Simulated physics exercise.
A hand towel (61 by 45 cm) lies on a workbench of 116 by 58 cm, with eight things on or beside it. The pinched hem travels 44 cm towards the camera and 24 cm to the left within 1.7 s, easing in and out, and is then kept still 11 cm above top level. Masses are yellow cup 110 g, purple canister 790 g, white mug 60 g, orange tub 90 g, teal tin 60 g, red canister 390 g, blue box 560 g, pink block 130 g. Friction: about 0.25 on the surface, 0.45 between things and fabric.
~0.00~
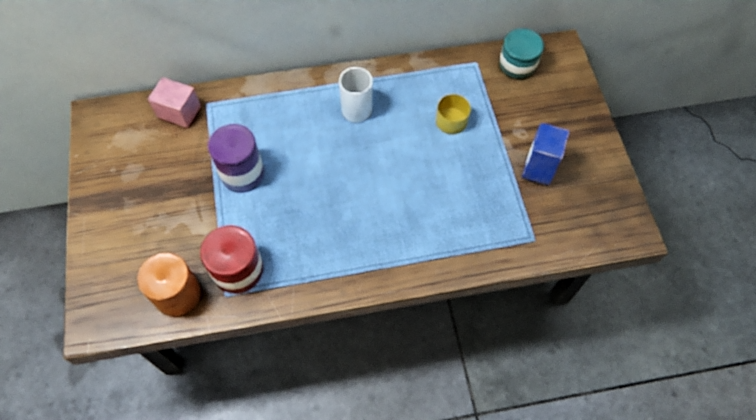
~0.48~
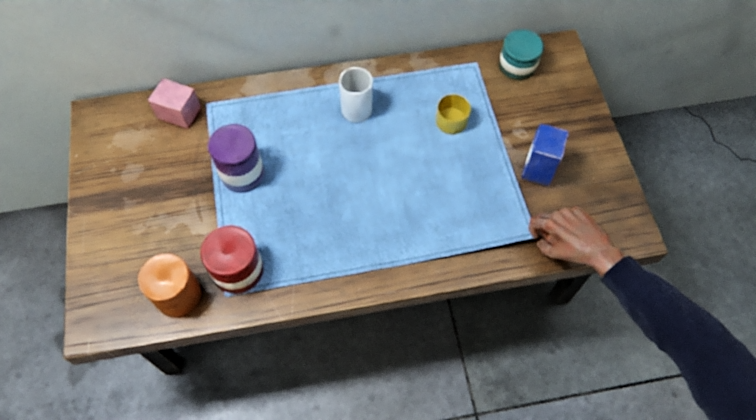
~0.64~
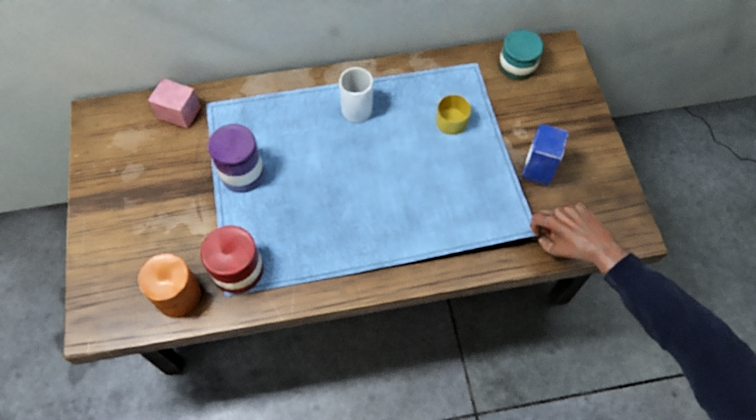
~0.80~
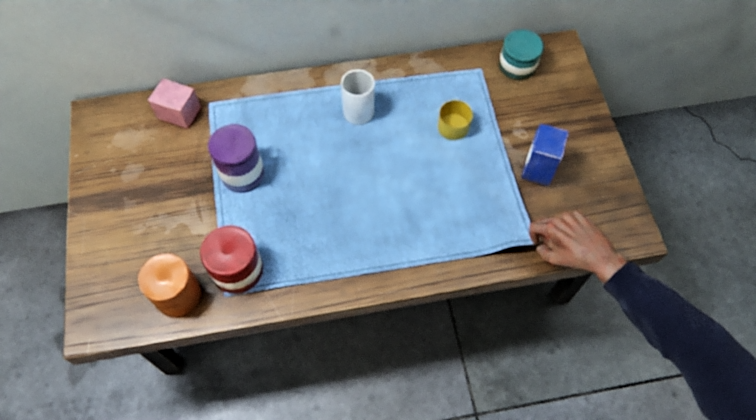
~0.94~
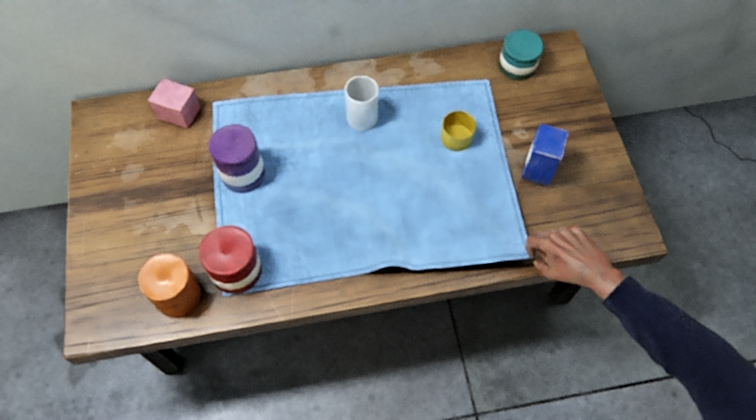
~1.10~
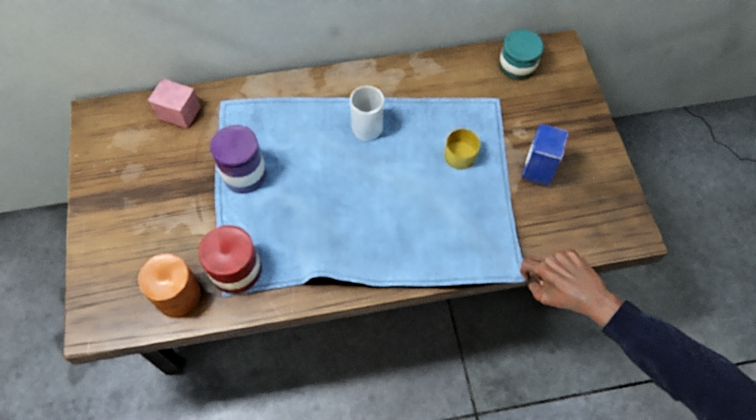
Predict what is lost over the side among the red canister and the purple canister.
In order: The red canister remains up there; the purple canister remains up there.
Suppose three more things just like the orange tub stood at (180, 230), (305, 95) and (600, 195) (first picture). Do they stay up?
In that order: Stays up, stays on, remains.
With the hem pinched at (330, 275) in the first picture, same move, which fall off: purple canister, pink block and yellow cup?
Then: Purple canister goes over, pink block stays on, yellow cup falls off.
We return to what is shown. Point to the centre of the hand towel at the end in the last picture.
Near (391, 312).
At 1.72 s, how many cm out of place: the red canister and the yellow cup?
About: Red canister 2 cm, yellow cup 35 cm.
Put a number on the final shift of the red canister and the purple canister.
About: Red canister 4 cm, purple canister 20 cm.
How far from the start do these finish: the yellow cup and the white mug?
About: Yellow cup over the edge, white mug over the edge.
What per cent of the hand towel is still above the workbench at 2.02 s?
Some 50 per cent of it.
After 1.4 s, 90 % of the hand towel is still over the top; purple canister 3 cm off its start, yellow cup 20 cm off its start, white mug 14 cm off its start.
After 1.7 s, 70 % of the hand towel is still over the top; purple canister 9 cm off its start, red canister 2 cm off its start, yellow cup 35 cm off its start.
After 2.0 s, 50 % of the hand towel is still over the top; purple canister 16 cm off its start at (297, 189), red canister 3 cm off its start at (223, 266), yellow cup over the edge.
After 2.3 s, 45 % of the hand towel is still over the top; purple canister 20 cm off its start, red canister 5 cm off its start, yellow cup over the edge.
After 3.9 s, 40 % of the hand towel is still over the top; purple canister 21 cm off its start at (307, 209), red canister 5 cm off its start at (226, 275), white mug over the edge, yellow cup over the edge.
